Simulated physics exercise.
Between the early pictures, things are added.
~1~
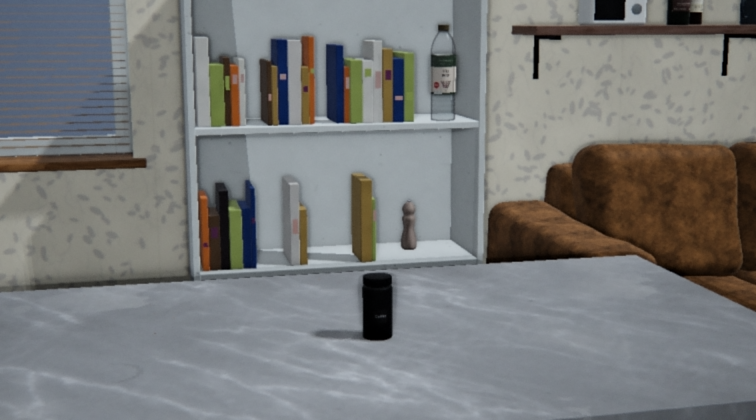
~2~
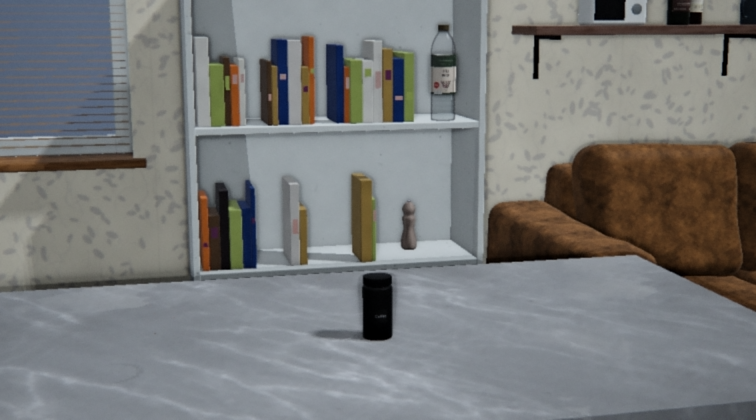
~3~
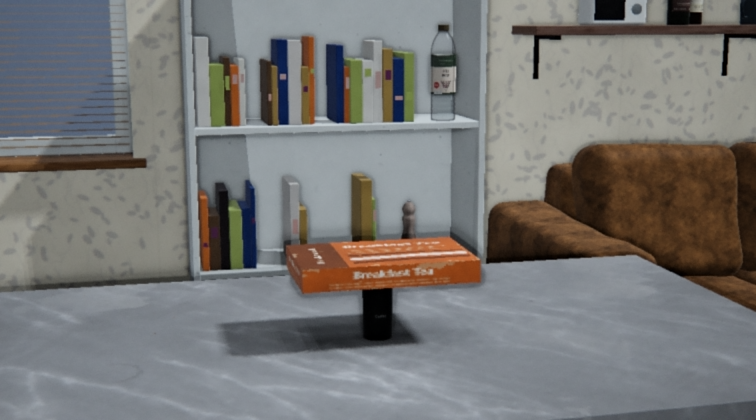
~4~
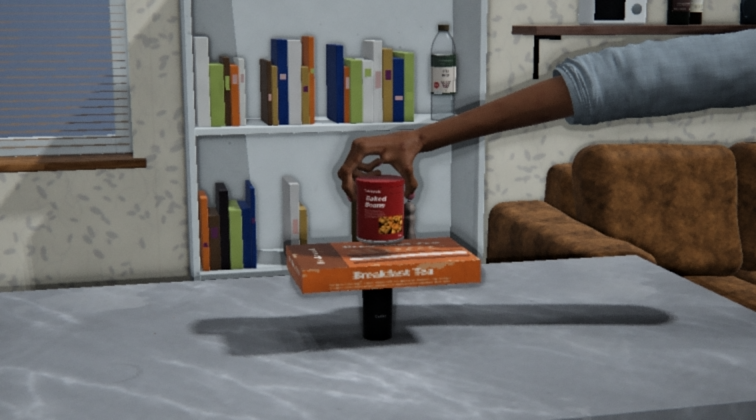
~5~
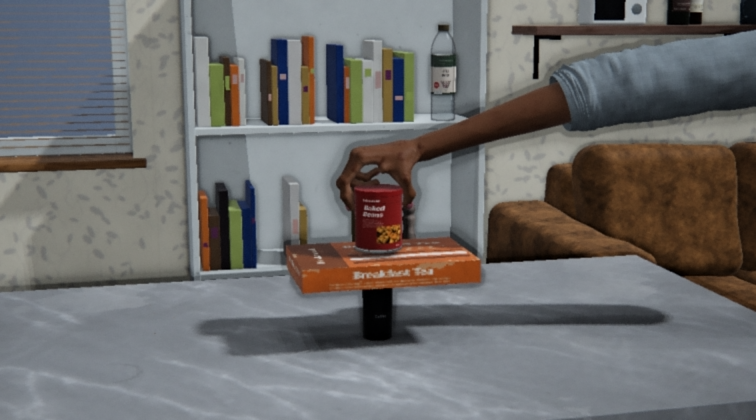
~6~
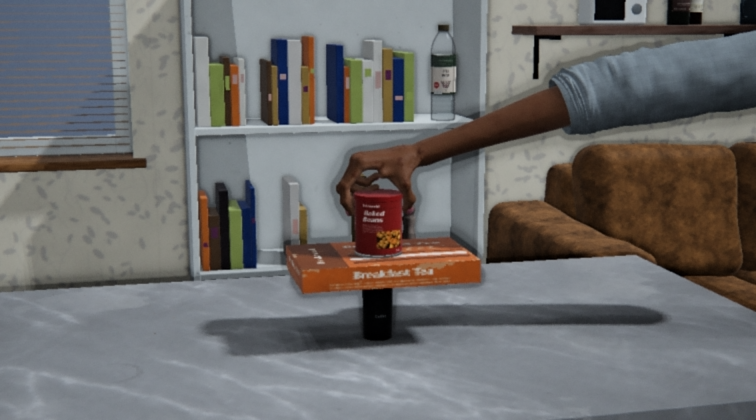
An orange tea box appeared flat on top of a small black container on a grey table, then a hand reached in from the right and lowered a red tin onto the box.
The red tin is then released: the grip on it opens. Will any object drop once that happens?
No.
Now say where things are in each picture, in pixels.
The last thing is not in view yet; black shaker (377, 306), in the first frame.
The last thing is not in view yet; black shaker (377, 306), in the second frame.
The last thing is not in view yet; black shaker (377, 306), in the third frame.
Coming down; red tin (380, 208); black shaker (377, 306), in the fourth frame.
Coming down; red tin (378, 218); black shaker (377, 306), in the fifth frame.
In place under the hand; red tin (378, 223); black shaker (377, 306), in the sixth frame.
Then, 0.80 s later than the last frame, all is still.
Then, 1.70 s later than the last frame, red tin resting near (378, 224).
When it is over, all 3 as before. End places, in pixels of the last picture, red tin near (378, 224). The stack keeps its balance.
